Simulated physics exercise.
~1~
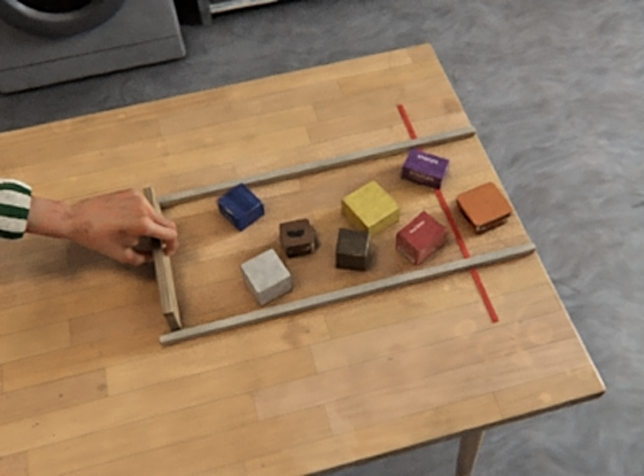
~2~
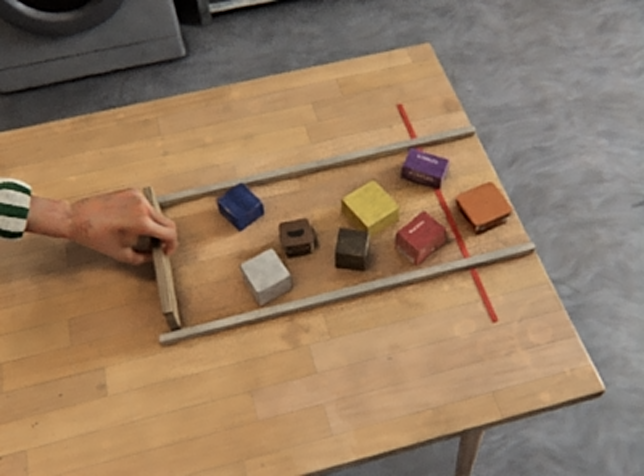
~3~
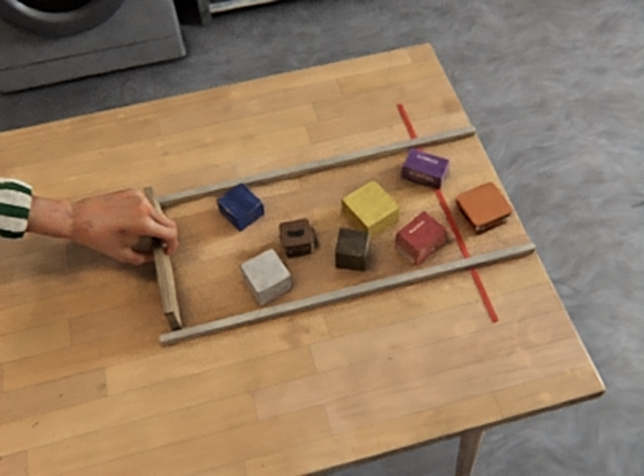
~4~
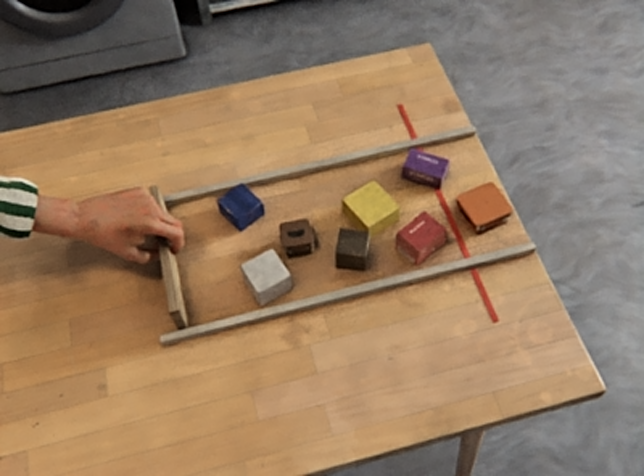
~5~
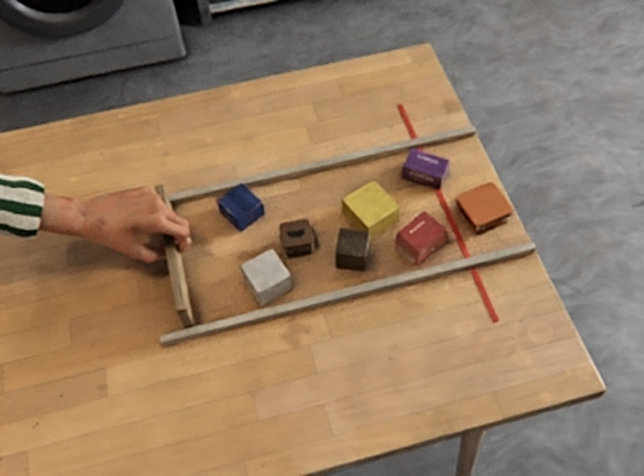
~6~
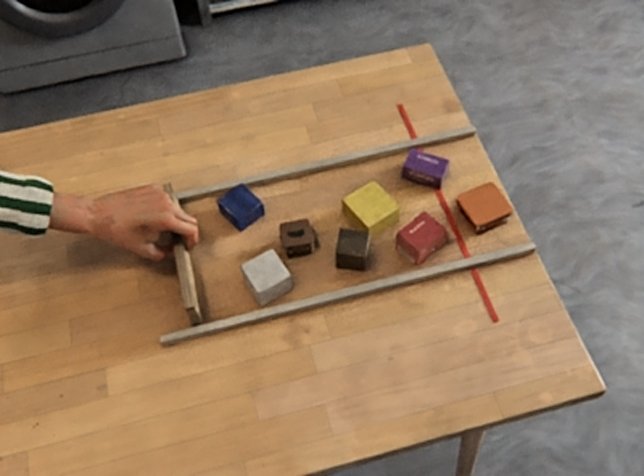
In this clip, a hand in a striped sleeve holds a board between two rails on a wooden table, then slides it slightly right toward eight scattered small blocks and boxes, which stay still near a strip of red tape.
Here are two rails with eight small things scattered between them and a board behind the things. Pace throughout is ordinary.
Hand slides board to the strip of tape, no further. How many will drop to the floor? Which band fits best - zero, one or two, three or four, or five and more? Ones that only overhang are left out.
The band that fits is one or two.
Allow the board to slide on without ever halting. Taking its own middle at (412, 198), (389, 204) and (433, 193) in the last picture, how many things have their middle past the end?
Respectively 1, 0 and 2.
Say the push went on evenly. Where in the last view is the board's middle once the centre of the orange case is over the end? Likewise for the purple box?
About (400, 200), and about (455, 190) for the other.
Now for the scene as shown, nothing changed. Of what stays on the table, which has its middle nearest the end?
It's the purple box that ends nearest.
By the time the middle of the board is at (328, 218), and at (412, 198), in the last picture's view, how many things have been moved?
The count is 6 at the first point and 8 at the second.
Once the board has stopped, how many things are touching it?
Tally at the end: 3.
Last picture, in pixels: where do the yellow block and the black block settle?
Yellow block: About (488, 181); black block: About (505, 212).
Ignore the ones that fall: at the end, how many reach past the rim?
The number overhanging is 2.
Early on, none off yet; orange case at rest near (483, 209); purple box at rest near (425, 169); red box at rest near (421, 238).
A while later, none off yet; orange case at rest near (483, 209); purple box at rest near (425, 169); red box travelled a little near (440, 235).
Further along, none off yet; orange case travelled about its own width near (515, 197); purple box travelled about its own width near (444, 156); red box travelled well along near (507, 228).
Finally, the number that fall off is one or two; lost, red box and orange case.
